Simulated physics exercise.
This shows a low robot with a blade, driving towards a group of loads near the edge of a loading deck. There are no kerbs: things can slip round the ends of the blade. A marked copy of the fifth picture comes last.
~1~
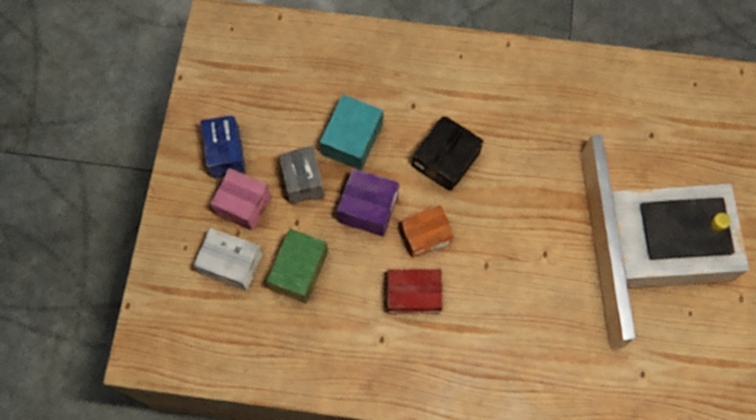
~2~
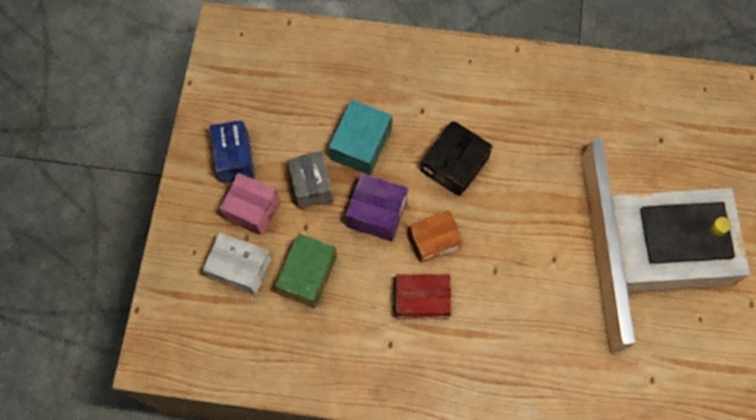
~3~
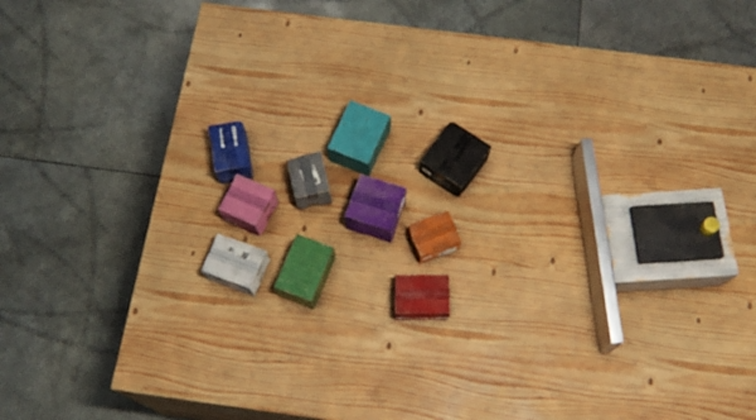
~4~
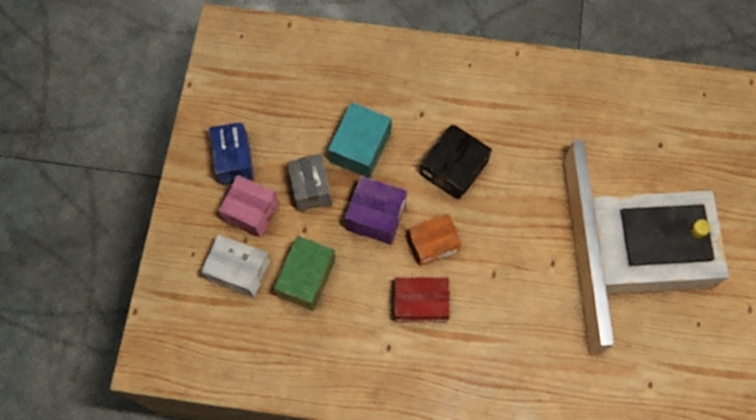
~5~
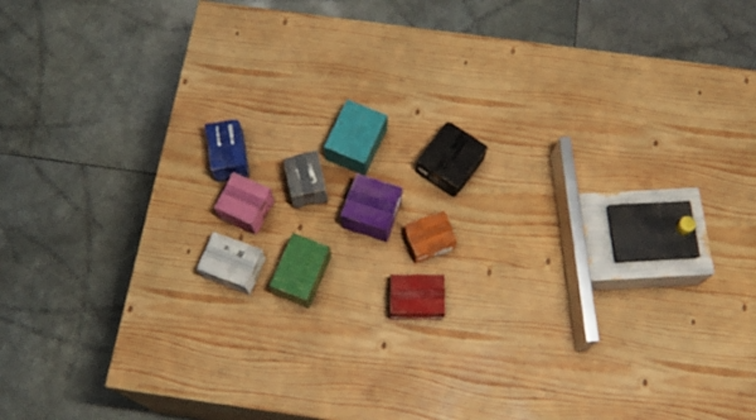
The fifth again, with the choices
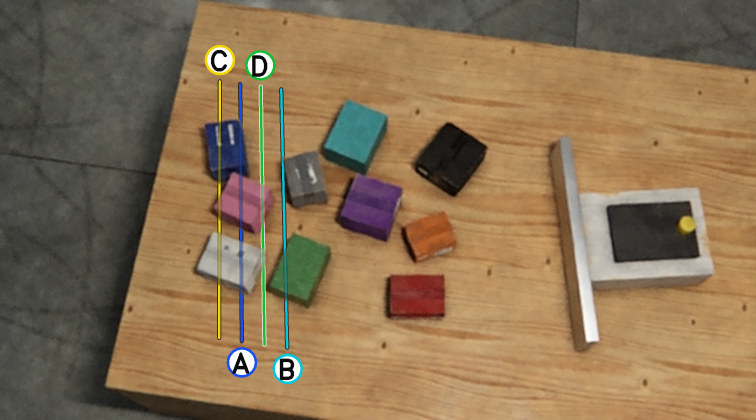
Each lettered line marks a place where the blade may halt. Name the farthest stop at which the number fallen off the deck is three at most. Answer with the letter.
Up to line A.
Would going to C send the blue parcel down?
By then, yes.
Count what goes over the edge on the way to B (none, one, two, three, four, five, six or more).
In all, none.
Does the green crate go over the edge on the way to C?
By then, no.
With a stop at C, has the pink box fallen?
Yes.
On the marked copy, A at (241, 206); B at (284, 212); C at (219, 203); D at (262, 209).
Taking A. A third of the way, robot (523, 215); black box (412, 168); orange parcel (422, 235).
Two thirds of the way, robot (402, 198); white parcel (212, 265); pink box (229, 201).
When it is over, robot (307, 185); blue parcel over the edge; pink box over the edge; three fallen.
As for the rest, B is within the limit but short; C drops four; D is within the limit but short.
